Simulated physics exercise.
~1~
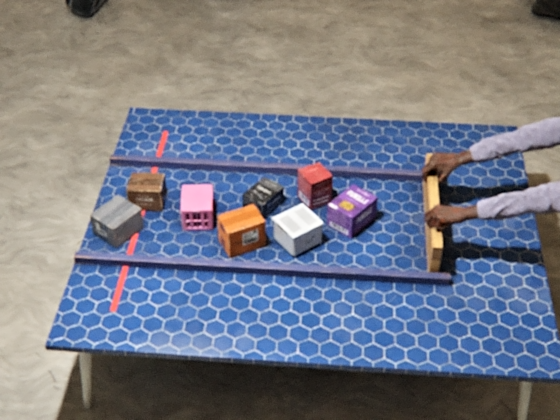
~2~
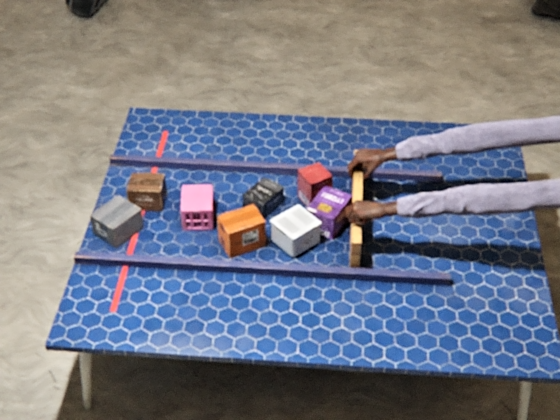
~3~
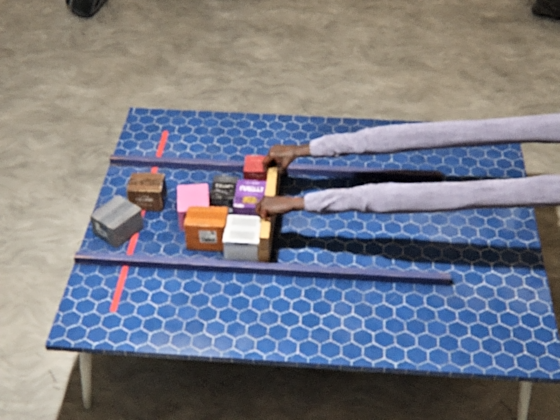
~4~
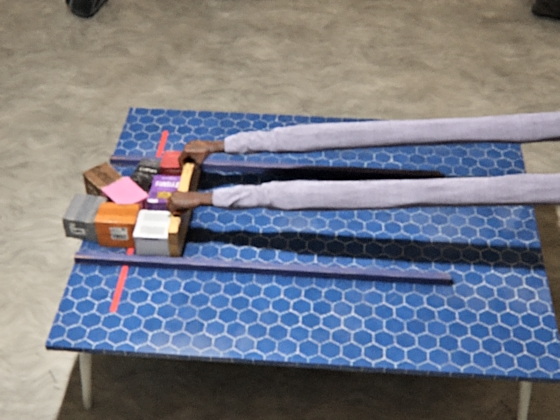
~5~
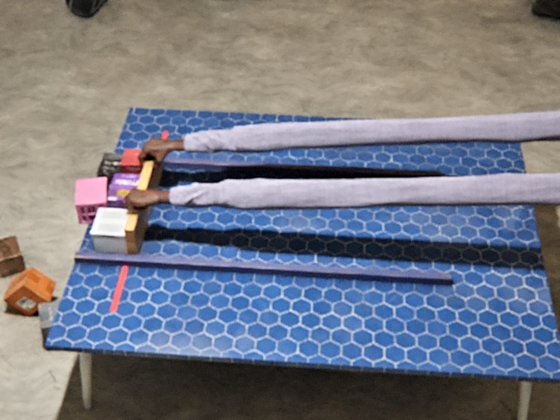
Two hands slide a wooden plank left, pushing boxes together until three tumble off the table.
